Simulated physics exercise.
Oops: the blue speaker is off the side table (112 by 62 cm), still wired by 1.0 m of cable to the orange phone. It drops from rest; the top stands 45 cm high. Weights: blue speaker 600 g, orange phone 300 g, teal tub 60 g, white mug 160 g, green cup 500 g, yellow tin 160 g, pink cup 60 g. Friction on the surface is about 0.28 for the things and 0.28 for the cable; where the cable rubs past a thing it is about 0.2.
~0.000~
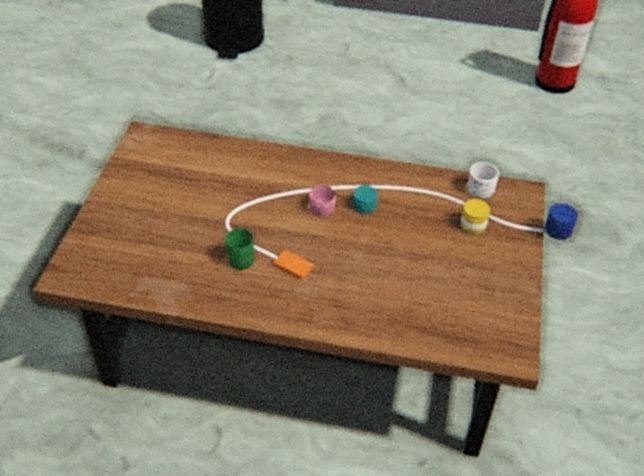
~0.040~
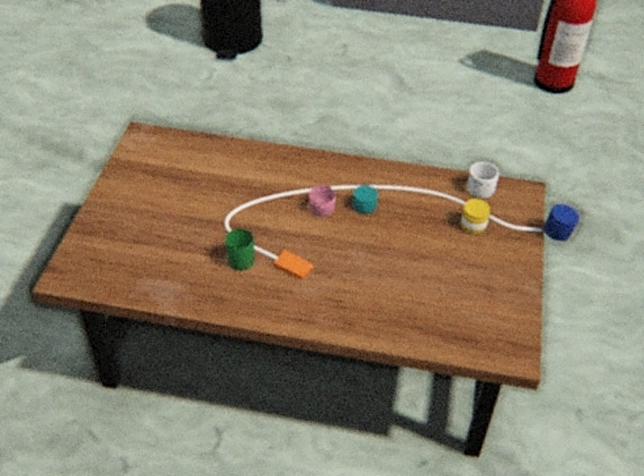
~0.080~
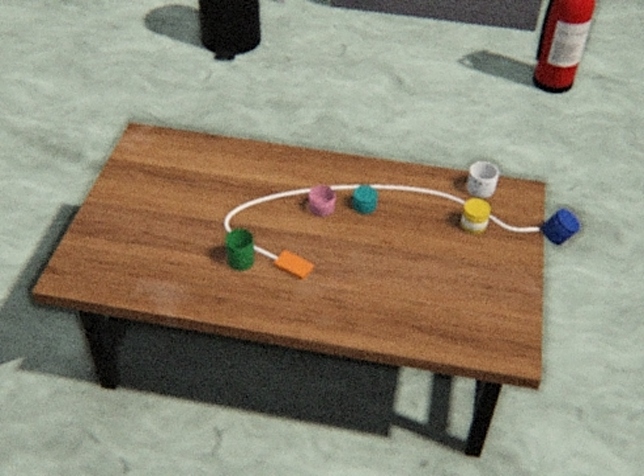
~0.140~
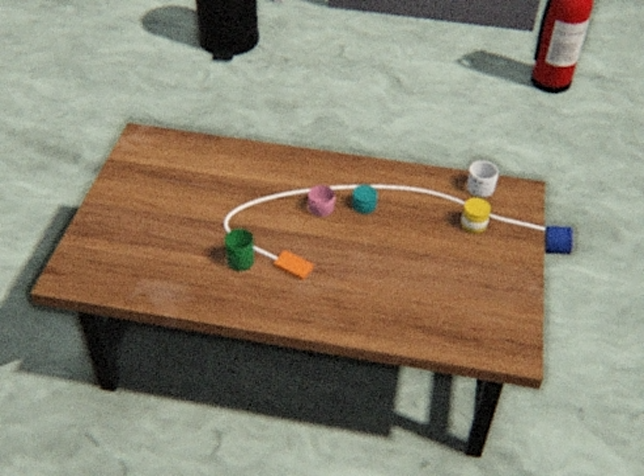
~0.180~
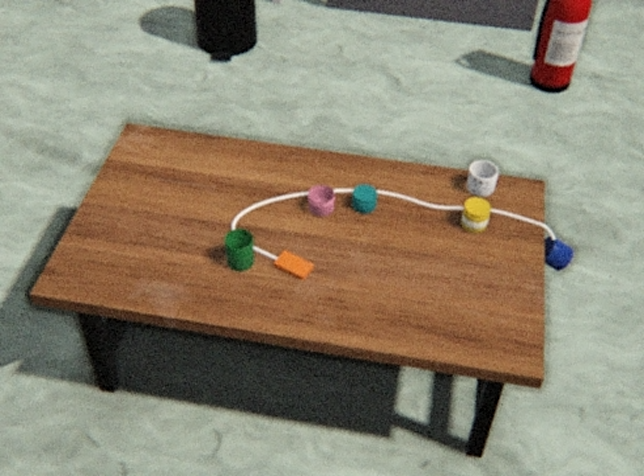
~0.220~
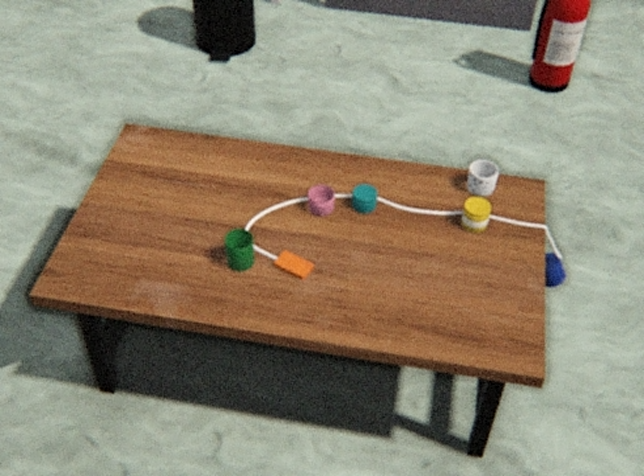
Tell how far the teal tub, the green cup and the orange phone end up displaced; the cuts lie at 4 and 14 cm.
Result: Teal tub ends far away, green cup barely shifts, orange phone moves a moderate way.
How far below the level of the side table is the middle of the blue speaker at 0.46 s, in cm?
Some 40 cm.
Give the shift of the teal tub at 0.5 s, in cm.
Some 14 cm.
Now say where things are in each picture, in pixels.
Shows, teal tub (366, 193); green cup (239, 238); orange phone (293, 263); cable runs through (503, 222) (426, 192) (345, 187) (270, 197), in the first frame.
Shows, blue speaker (564, 214); cable runs through (502, 223) (344, 187), in the second frame.
Shows, blue speaker (561, 227); cable runs through (500, 224) (344, 187), in the third frame.
Shows, blue speaker (558, 240); cable runs through (505, 220) (344, 187), in the fourth frame.
Shows, blue speaker (555, 254); cable runs through (524, 219), in the fifth frame.
Shows, teal tub (365, 192); green cup (239, 239); orange phone (294, 263); cable runs through (547, 232) (383, 201), in the sixth frame.
By 0.5 s, the cable's tail end at (319, 243); teal tub 14 cm off its start, orange phone 5 cm off its start, pink cup 27 cm off its start.
By 0.7 s, the cable's tail end at (323, 241); teal tub 25 cm off its start, orange phone 6 cm off its start, pink cup 52 cm off its start.
By 1.0 s, the cable's tail end at (323, 241); teal tub 25 cm off its start at (434, 253), orange phone 6 cm off its start at (311, 248), pink cup 59 cm off its start at (502, 349).
By 1.2 s, the cable's tail end at (323, 241); teal tub 25 cm off its start, orange phone 6 cm off its start, pink cup 59 cm off its start.
By 2.4 s, the cable's tail end at (323, 241); teal tub 25 cm off its start at (434, 253), orange phone 6 cm off its start at (311, 248), green cup 0 cm off its start at (239, 239), pink cup 59 cm off its start at (502, 349).
